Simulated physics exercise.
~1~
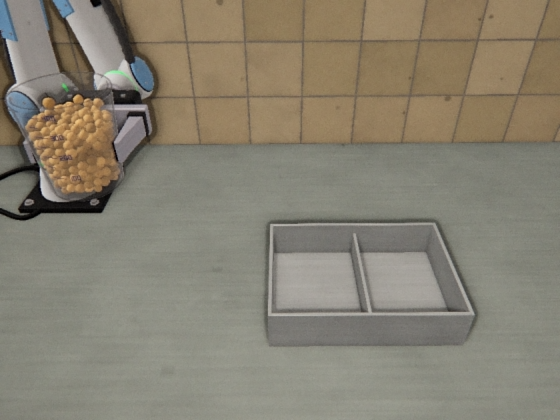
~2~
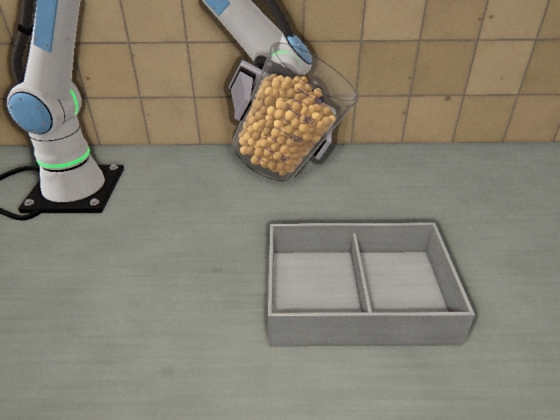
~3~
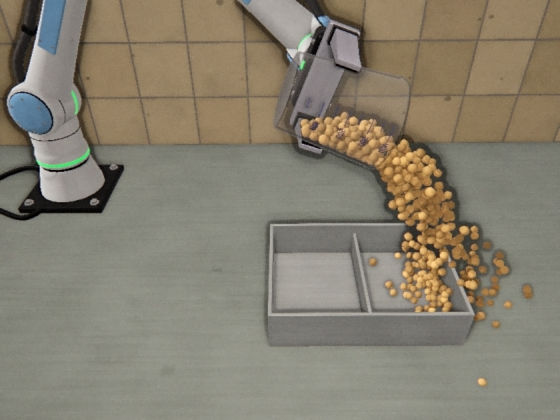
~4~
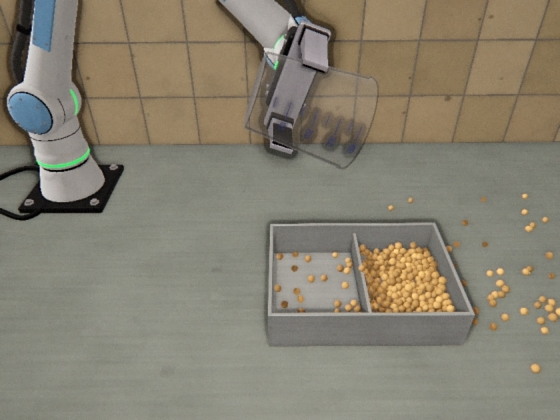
A robot arm carried a clear cup of dried chickpeas to the right and tipped it over a divided grey tray, pouring most into the right-hand section, while a few landed in the left and many scattered across the table.
